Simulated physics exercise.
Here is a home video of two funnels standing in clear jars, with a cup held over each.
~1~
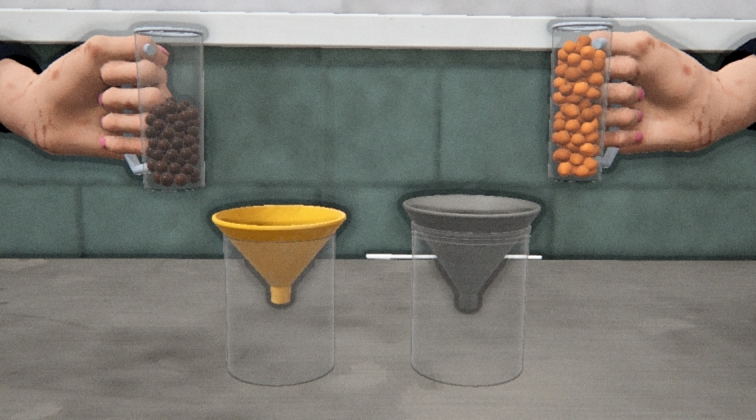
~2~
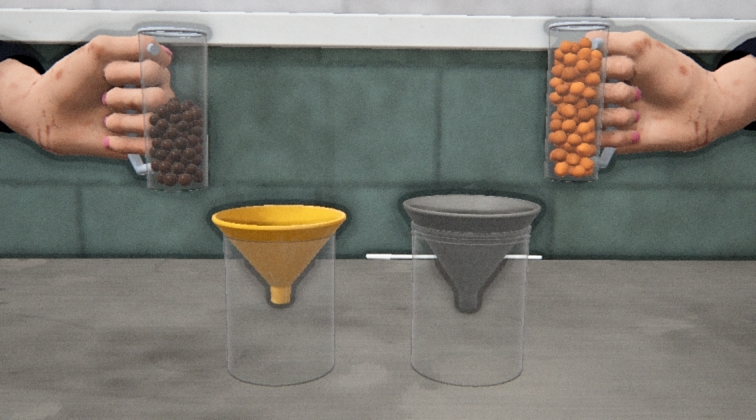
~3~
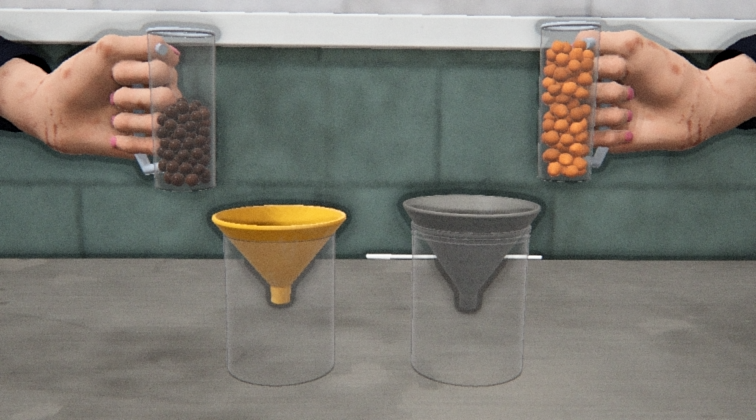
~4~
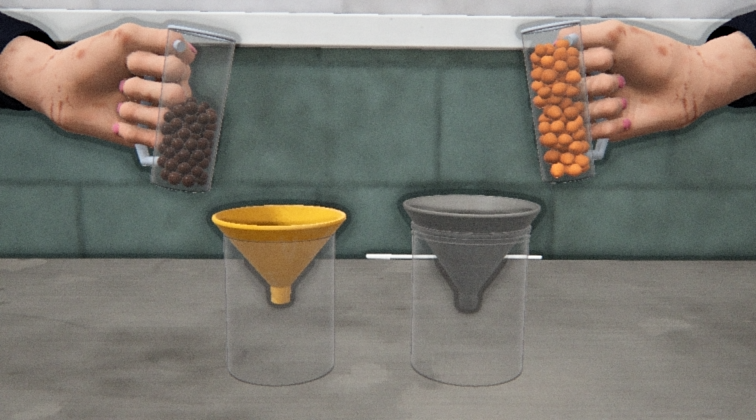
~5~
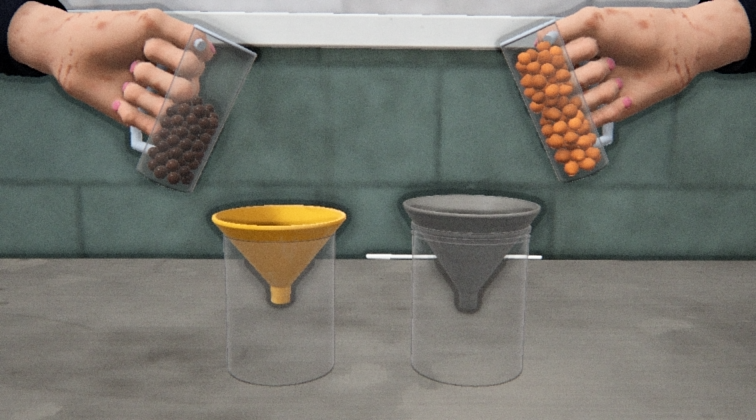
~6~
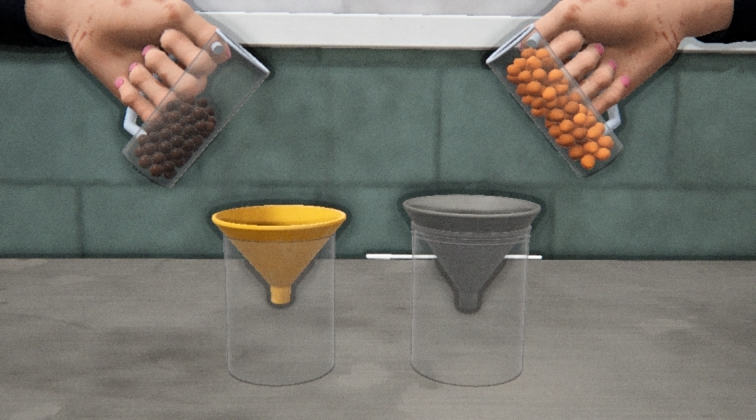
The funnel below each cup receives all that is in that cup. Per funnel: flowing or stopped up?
Left funnel: Stopped up, right: Stopped up.
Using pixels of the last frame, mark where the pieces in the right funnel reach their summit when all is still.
I'd put it somewhere near (435, 223).
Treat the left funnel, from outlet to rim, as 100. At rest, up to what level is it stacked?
Estimate: Close to 85 %.
Then, 0.39 s after the last picture, left, all still in the cup; right, all still in the cup.
Then, 0.73 s after the last picture, left, nearly all still in the cup, a small part in or over the funnel; right, all still in the cup.
Then, 1.02 s after the last picture, left, a small part still in the cup, nearly all in or over the funnel, a stray few down in the jar; right, about a third still in the cup, about two thirds in or over the funnel.
By the end, left, nearly all stuck in the funnel, a stray few down in the jar; right, nearly all stuck in the funnel, a stray few down in the jar.
